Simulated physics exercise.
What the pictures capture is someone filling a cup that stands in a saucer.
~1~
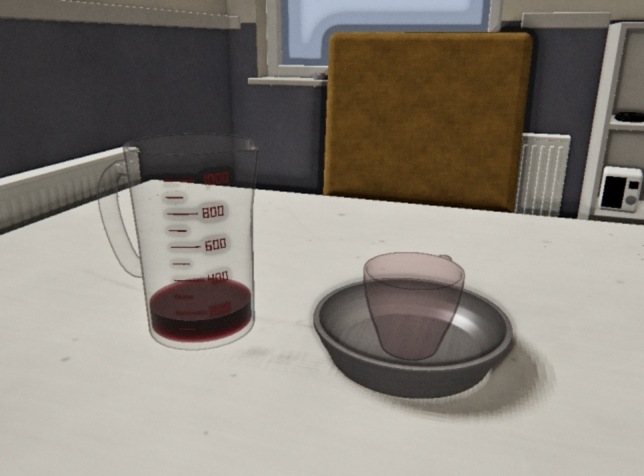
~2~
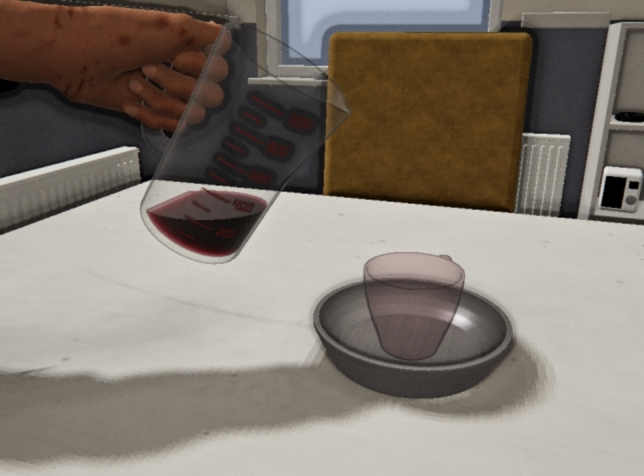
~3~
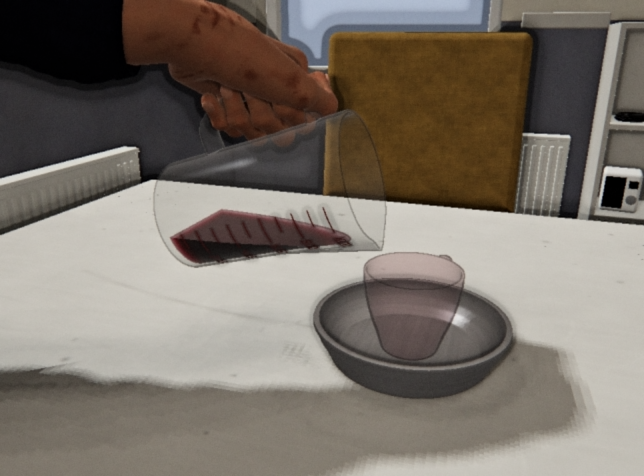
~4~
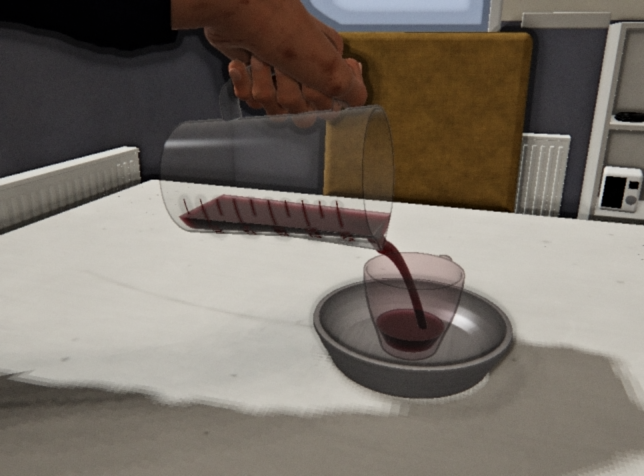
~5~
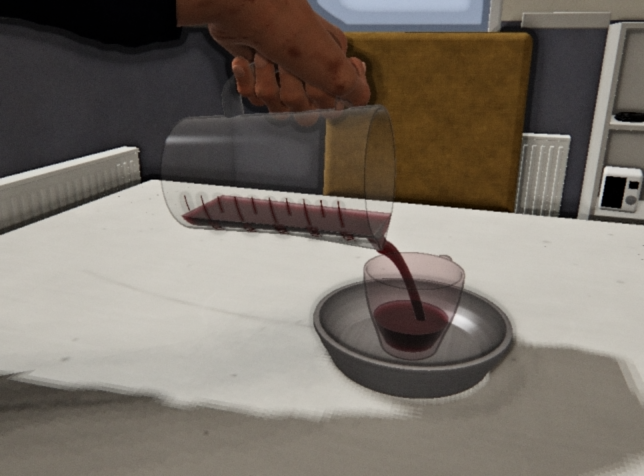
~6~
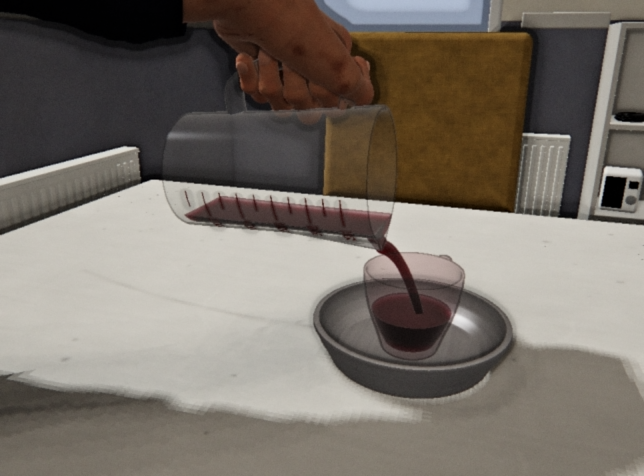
At first, a clear measuring jug holding a little dark red juice stands on a white table, left of an empty cup in a grey saucer. A hand lifts the jug and tips it rightward over the cup, then pours a thin stream that raises the juice to about halfway.
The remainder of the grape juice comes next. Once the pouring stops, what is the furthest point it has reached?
Chances are the saucer won't be needed.
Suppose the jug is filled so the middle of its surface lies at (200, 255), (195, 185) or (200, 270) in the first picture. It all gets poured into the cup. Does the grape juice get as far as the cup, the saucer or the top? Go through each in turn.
In that order: Reaches the saucer, past the saucer, saucer too.
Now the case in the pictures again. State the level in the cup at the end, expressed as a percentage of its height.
70 per cent.
A moment on, the cup is about half full; the saucer is dry.
Further on, the cup is about two thirds full; the saucer is dry.
When it is over, the cup is about two thirds full; the saucer is dry.
